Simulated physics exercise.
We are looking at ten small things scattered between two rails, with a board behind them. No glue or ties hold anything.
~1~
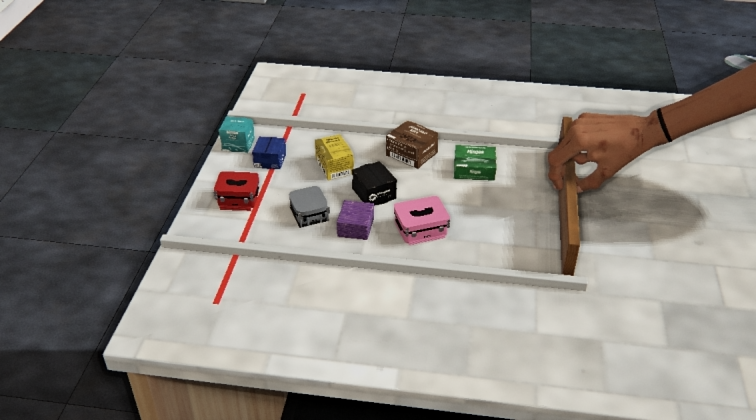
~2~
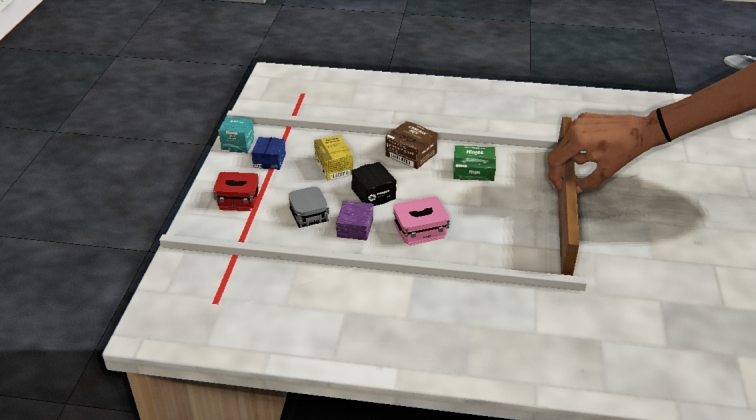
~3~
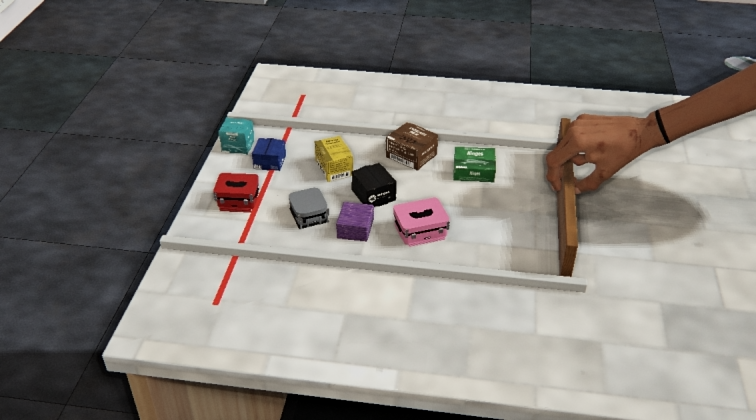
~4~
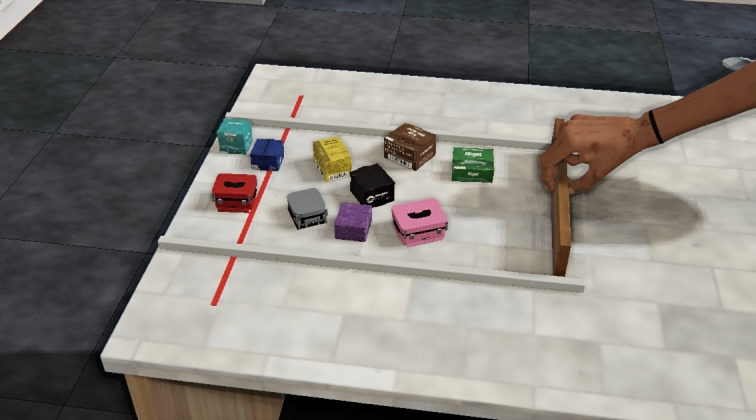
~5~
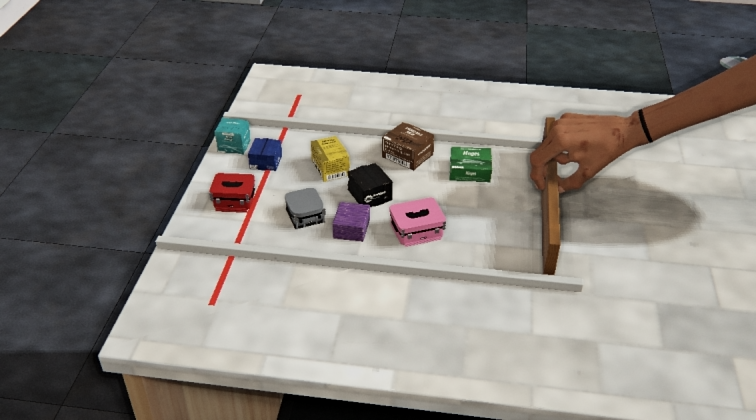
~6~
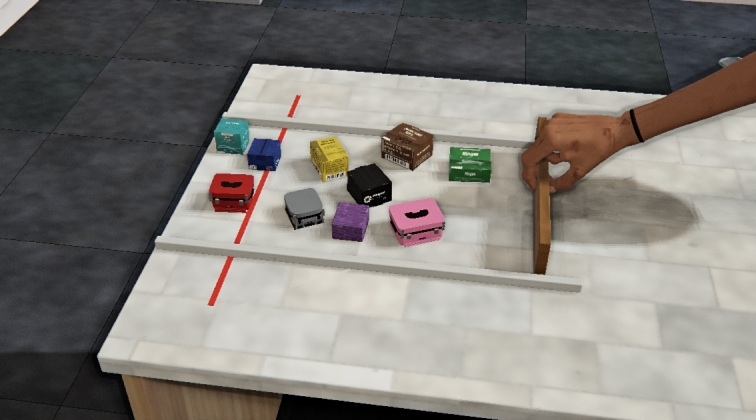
On a pale tiled tabletop above a dark tiled floor, seen from above at an angle, two light rails run crosswise over a red line. Between them sit ten small boxes: turquoise, blue and red at left, yellow, grey, purple and black mid-way, brown, pink and green farther right. A hand slides an upright wooden board slightly left, leaving the boxes untouched, while the view barely shifts.
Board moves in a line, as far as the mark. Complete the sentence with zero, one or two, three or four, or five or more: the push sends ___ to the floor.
The push sends three or four to the floor.
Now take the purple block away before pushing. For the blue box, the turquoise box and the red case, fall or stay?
So: The blue box goes down, the turquoise box goes down, the red case goes down.
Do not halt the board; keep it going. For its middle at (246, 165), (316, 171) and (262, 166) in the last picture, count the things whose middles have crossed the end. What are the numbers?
6, 0 and 4.
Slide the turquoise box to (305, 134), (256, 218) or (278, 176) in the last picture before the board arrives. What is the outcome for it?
Try one it goes off the edge; try two it is not knocked off; try three it is not knocked off.
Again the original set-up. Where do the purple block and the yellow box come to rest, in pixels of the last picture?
(189, 203) and (222, 150), approximately.
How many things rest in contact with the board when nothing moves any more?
Tally at the end: 3.
Soon after, none off yet; turquoise box at rest near (232, 136); red case at rest near (233, 193); blue box at rest near (265, 155).
After that, none off yet; turquoise box displaced about its own width near (219, 130); red case displaced well along near (173, 186); blue box displaced about its own width near (229, 149).
In the end, the number that fall off is three or four; gone, grey case, blue box, red case and turquoise box.
